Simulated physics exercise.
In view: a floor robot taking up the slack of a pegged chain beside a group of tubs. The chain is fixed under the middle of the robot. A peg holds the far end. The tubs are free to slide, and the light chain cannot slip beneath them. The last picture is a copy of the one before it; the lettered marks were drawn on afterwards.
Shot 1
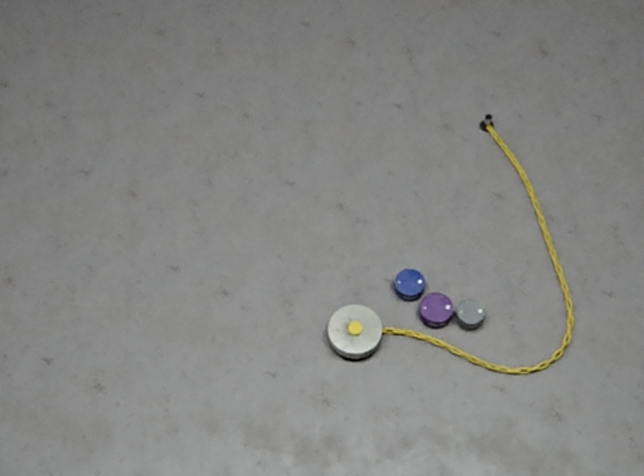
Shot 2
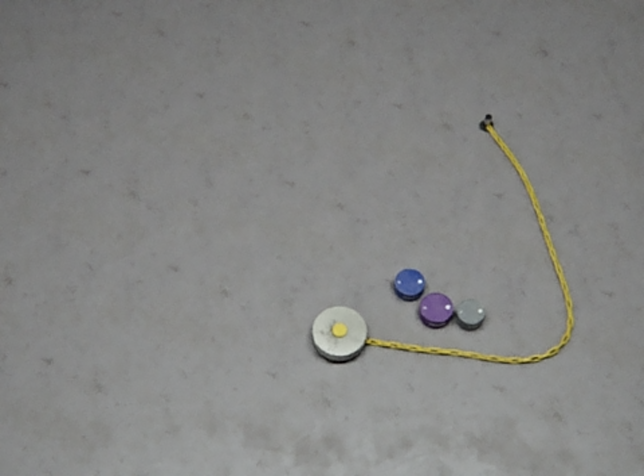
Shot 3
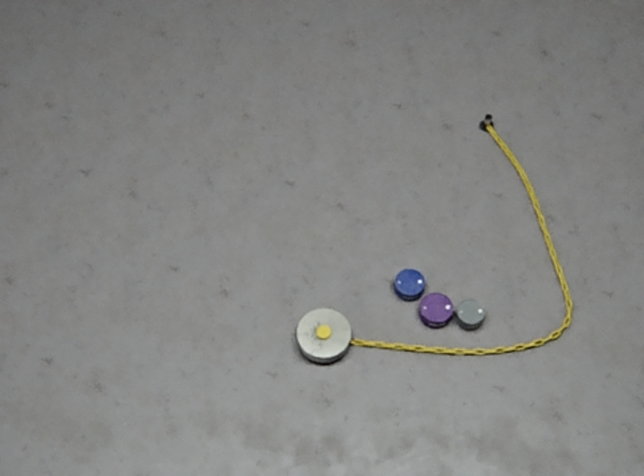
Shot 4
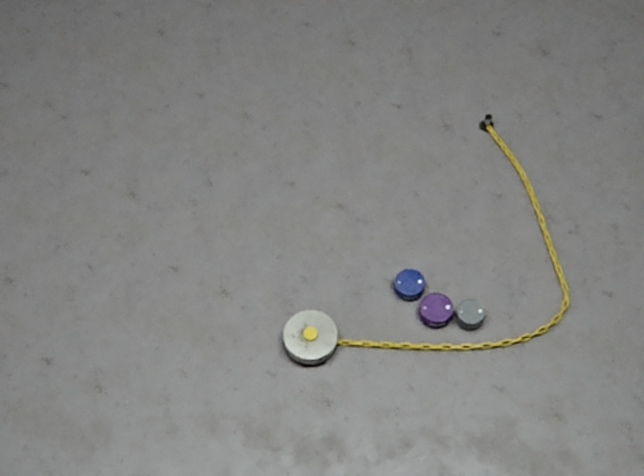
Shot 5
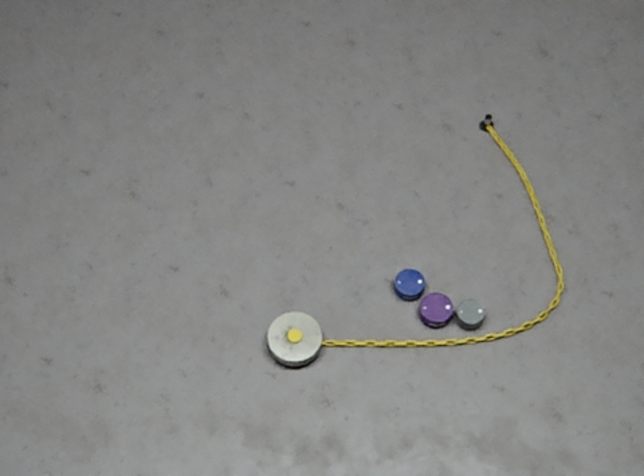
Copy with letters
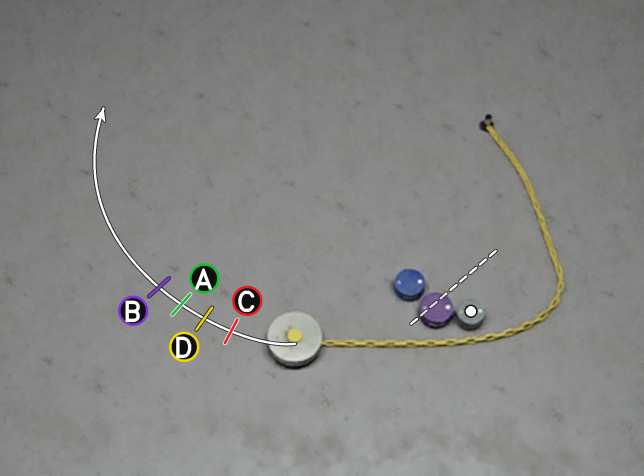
A pale round disc slid slowly left across the grey floor, drawing the pegged yellow chain straighter along its lower stretch, while the blue, purple and grey tubs beside it stayed still.
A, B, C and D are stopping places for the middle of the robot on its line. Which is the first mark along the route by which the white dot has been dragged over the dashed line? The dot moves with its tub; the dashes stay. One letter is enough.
A.
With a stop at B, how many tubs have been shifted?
By then, three.
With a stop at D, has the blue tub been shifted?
By then, no.
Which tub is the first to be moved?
The grey tub.
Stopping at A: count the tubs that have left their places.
Three.
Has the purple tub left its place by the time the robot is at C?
By then, no.
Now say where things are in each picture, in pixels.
Purple tub (436, 311); grey tub (470, 315); blue tub (409, 285), in the first picture.
Robot (340, 334); purple tub (436, 311), in the second picture.
Robot (324, 336); blue tub (409, 285), in the third picture.
Robot (311, 338); purple tub (436, 311), in the fourth picture.
Robot (295, 340); blue tub (409, 285); peg (488, 121); purple tub (436, 311), in the fifth picture.
On the marked copy, A at (181, 304); B at (159, 287); C at (231, 331); D at (204, 319); the dashed line at (454, 287); the route from (295, 344) via (131, 258) to (104, 108); the white dot at (471, 311).
Following A. Soon after the start, robot (251, 334); grey tub (470, 315).
Later, robot (211, 318); grey tub (464, 306).
In the end, robot (180, 300); purple tub (425, 302); grey tub (442, 280); blue tub (404, 280); the dot on the grey tub is over the dashed line.
As for the rest, B does it too, but is farther than needed; C leaves the dotted tub short, at (470, 315); D leaves the dotted tub short, at (460, 298).
